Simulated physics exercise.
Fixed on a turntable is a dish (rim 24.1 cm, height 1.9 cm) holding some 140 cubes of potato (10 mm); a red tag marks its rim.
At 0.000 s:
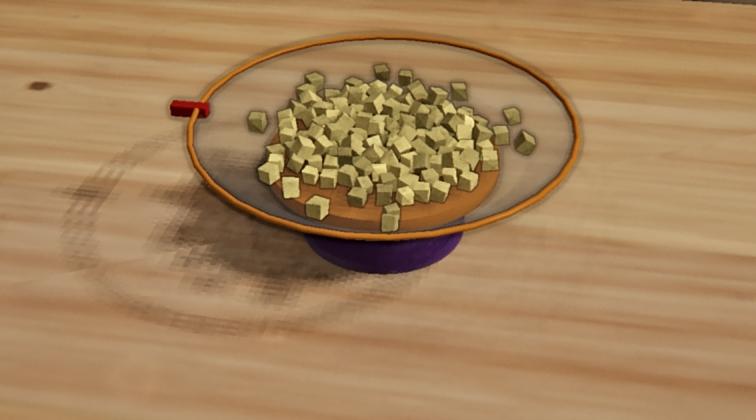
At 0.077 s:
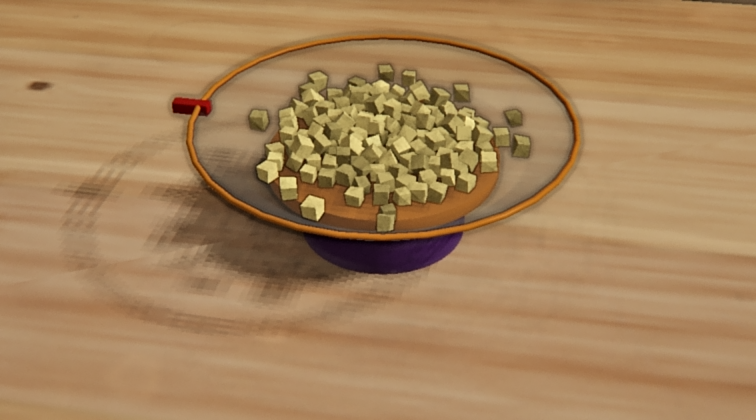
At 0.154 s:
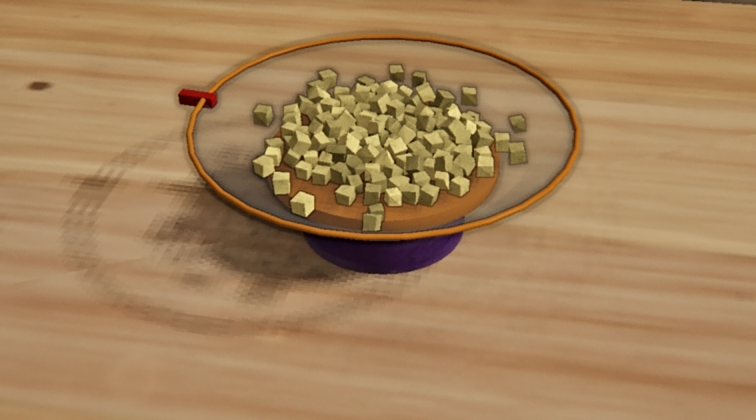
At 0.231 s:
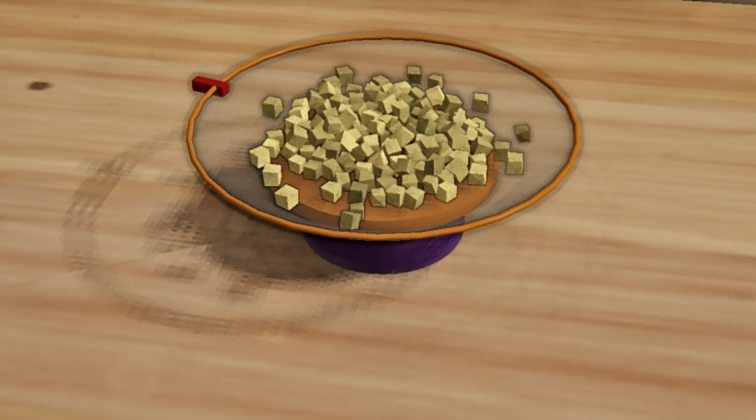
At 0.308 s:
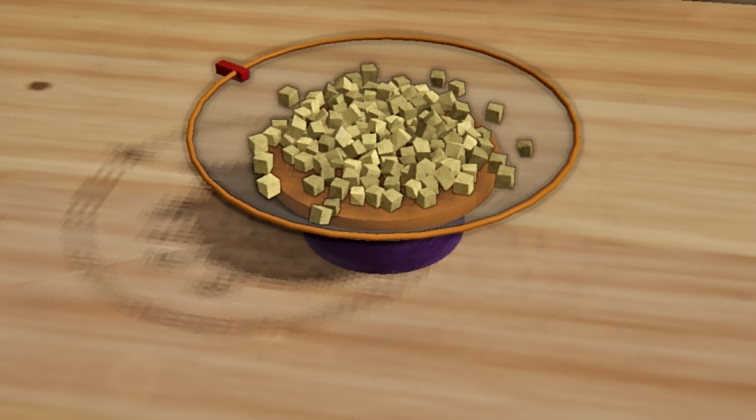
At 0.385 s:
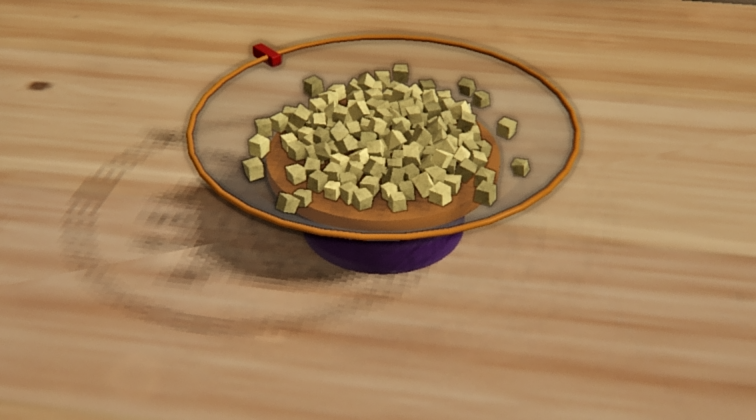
At the start, a wide see-through dish with an orange rim and a red tag at its left sits on a purple base on a wooden surface, holding a heap of pale yellow cubes. The dish begins turning slowly clockwise, then faster, carrying the cubes around as the tag moves to the upper left.
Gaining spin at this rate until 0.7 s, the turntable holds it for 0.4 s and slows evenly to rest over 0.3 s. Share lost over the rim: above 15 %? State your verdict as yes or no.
Verdict: No.
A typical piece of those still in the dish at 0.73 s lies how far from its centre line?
Middling distance: Approx. 5.0 cm.
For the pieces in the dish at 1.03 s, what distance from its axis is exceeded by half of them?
5.0 cm, give or take.
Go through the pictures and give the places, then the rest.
The first frame shows dish at (383, 238); turned 0 degrees, tag at (190, 107); top of the load at (378, 89).
The second frame shows dish at (383, 238); turned 2 degrees, tag at (191, 104); top of the load at (380, 89).
The third frame shows dish at (383, 238); turned 6 degrees, tag at (197, 96); top of the load at (389, 89).
The fourth frame shows dish at (383, 238); turned 15 degrees, tag at (210, 84); top of the load at (333, 85).
The fifth frame shows dish at (383, 238); turned 26 degrees, tag at (232, 69); top of the load at (343, 86).
The sixth frame shows dish at (383, 238); turned 40 degrees, tag at (267, 53); top of the load at (467, 87). It now spins about 0.6 times a second.
After 0.73 s, dish 100 %; middle of the pieces not yet landed near (385, 139).
After 1.03 s, dish 100 %; middle of the pieces not yet landed near (380, 138).
After 1.29 s, dish 100 %; middle of the pieces not yet landed near (383, 137).
Then, at 1.55 s, dish 100 %; middle of the pieces not yet landed near (383, 137).
By 2.0 s all is still; dish 100 %.
